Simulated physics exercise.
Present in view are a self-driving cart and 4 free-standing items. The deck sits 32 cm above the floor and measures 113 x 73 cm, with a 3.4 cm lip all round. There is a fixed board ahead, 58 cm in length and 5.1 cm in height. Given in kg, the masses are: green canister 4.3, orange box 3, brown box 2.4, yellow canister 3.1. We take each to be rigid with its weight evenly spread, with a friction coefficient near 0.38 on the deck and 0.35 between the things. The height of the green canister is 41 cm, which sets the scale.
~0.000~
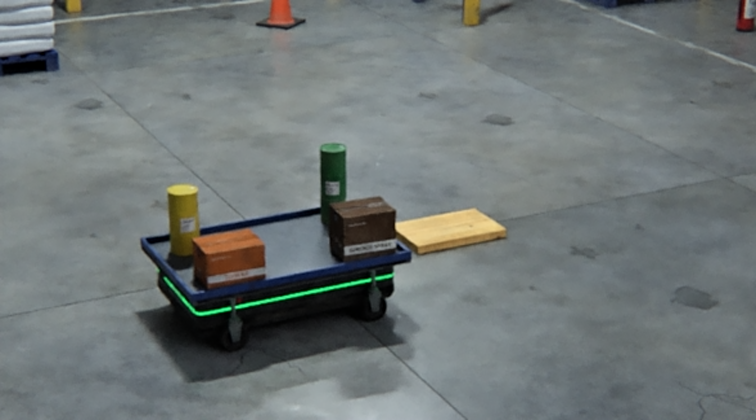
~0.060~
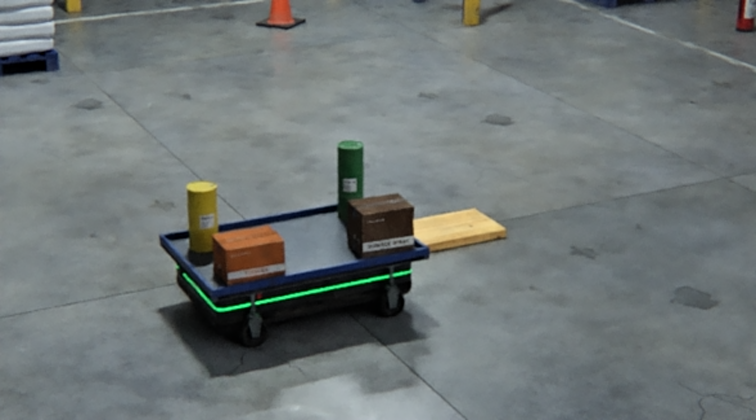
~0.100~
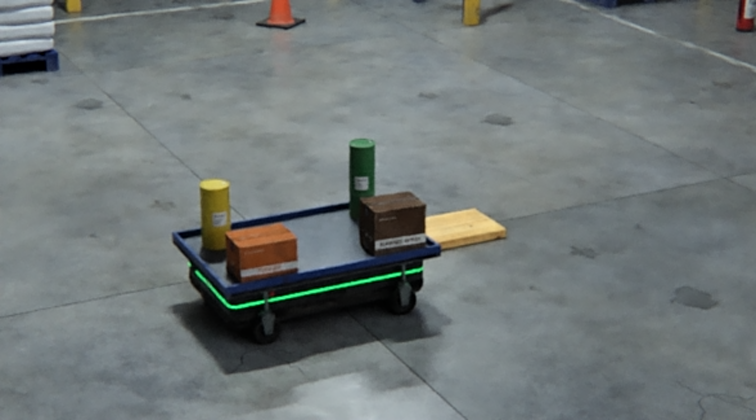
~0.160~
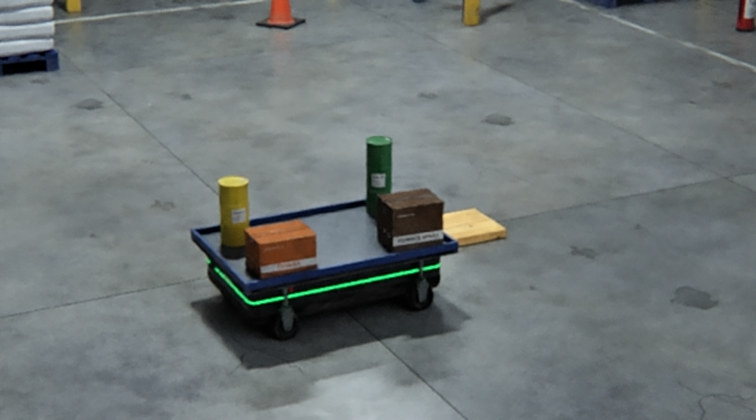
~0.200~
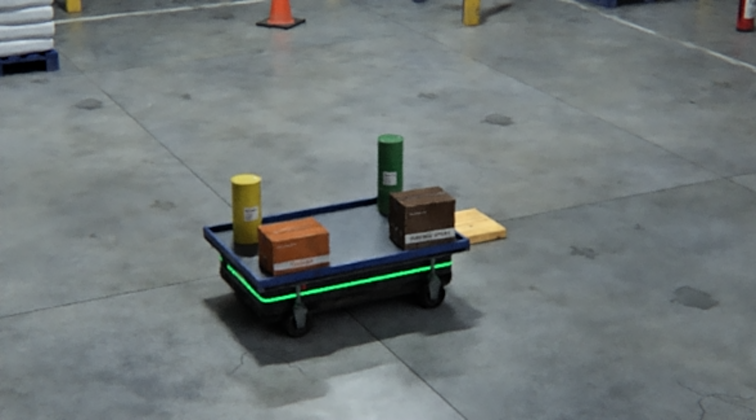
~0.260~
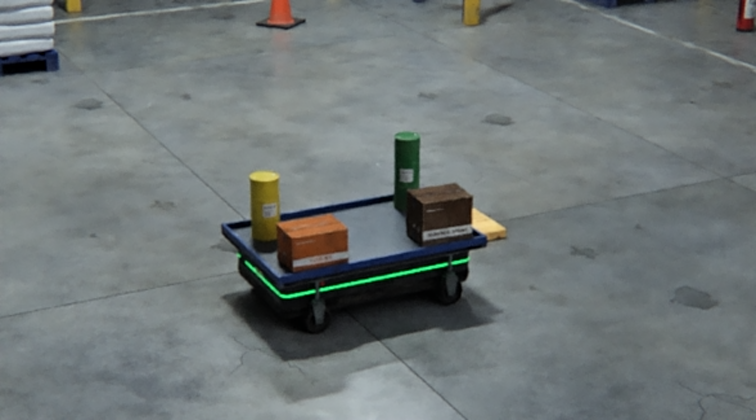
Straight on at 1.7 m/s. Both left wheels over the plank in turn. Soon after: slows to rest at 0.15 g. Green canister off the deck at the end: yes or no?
No.
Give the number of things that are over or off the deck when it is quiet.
My answer is 2.
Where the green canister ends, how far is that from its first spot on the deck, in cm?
About 38 cm.
After 0.56 s, cart 95 cm along; green canister leaning 19° near (485, 138); yellow canister leaning 5°; brown box slid 4 cm.
After 0.86 s, cart 146 cm along; green canister leaning 73° near (555, 170); yellow canister leaning 6°; orange box leaning 6°.
After 1.16 s, cart 197 cm along; green canister on its side near (631, 173); yellow canister leaning 38°; orange box slid 3 cm.
After 1.66 s, cart 272 cm along; green canister on its side near (734, 155); yellow canister on its side; brown box slid 4 cm.
At rest (2.9 s), tipped over on the deck, green canister and yellow canister; the other 2 in place, give or take 10 cm.
